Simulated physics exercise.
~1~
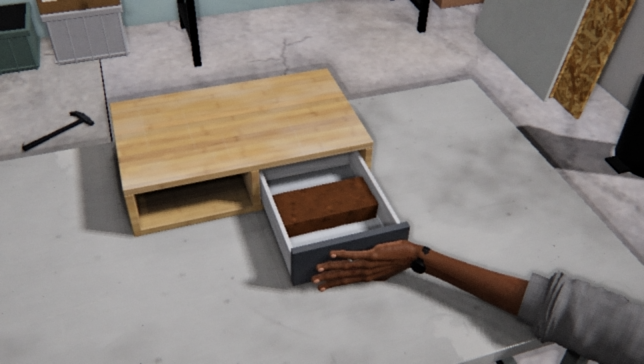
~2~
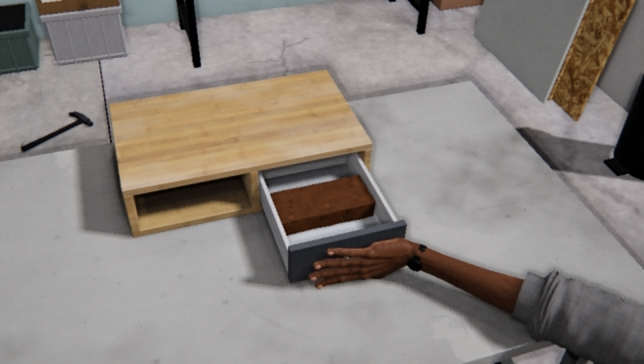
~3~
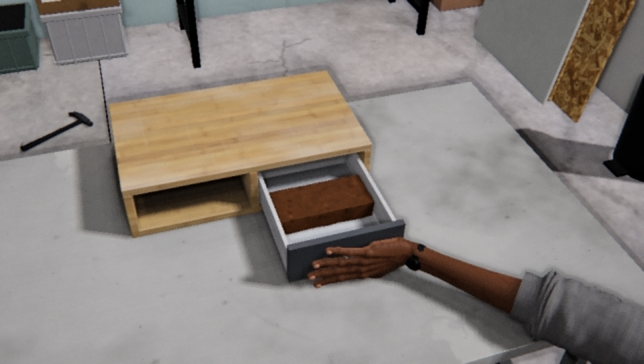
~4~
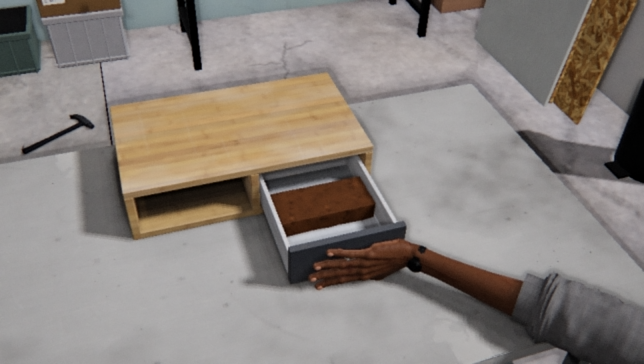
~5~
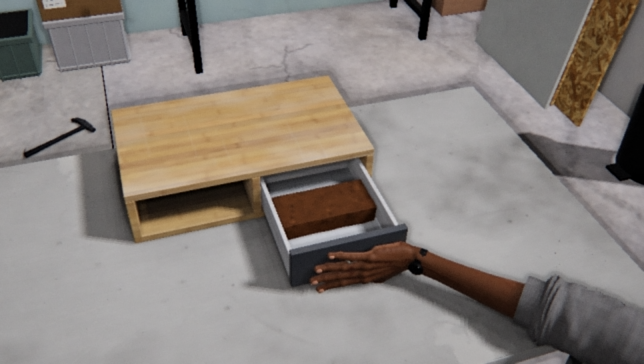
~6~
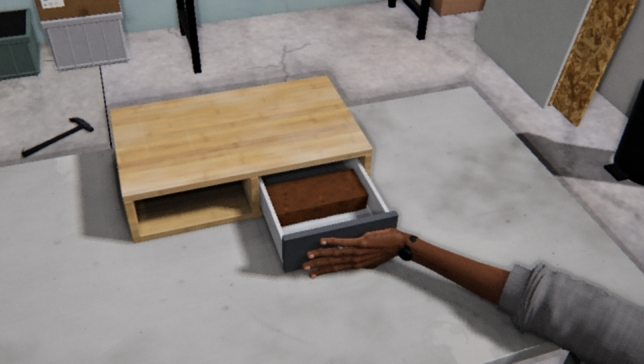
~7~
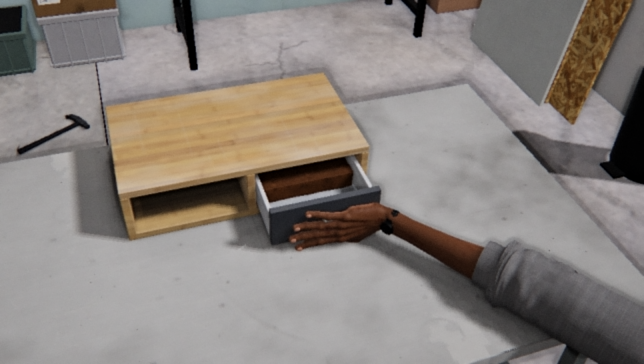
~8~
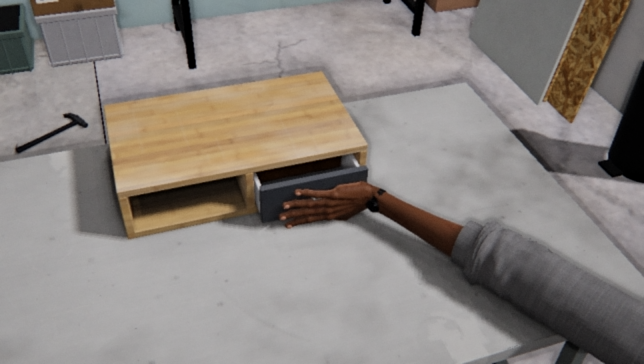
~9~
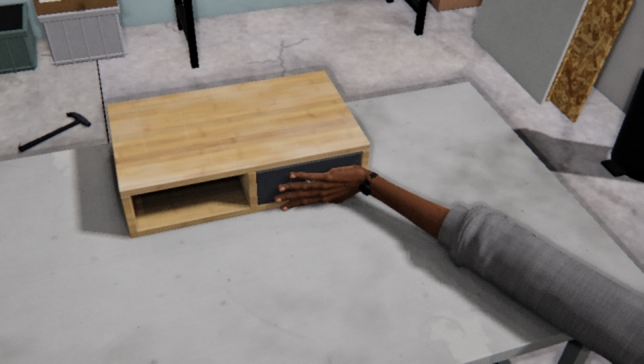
A hand pushes a drawer holding a brown brick into a wooden chest until it shuts flush.
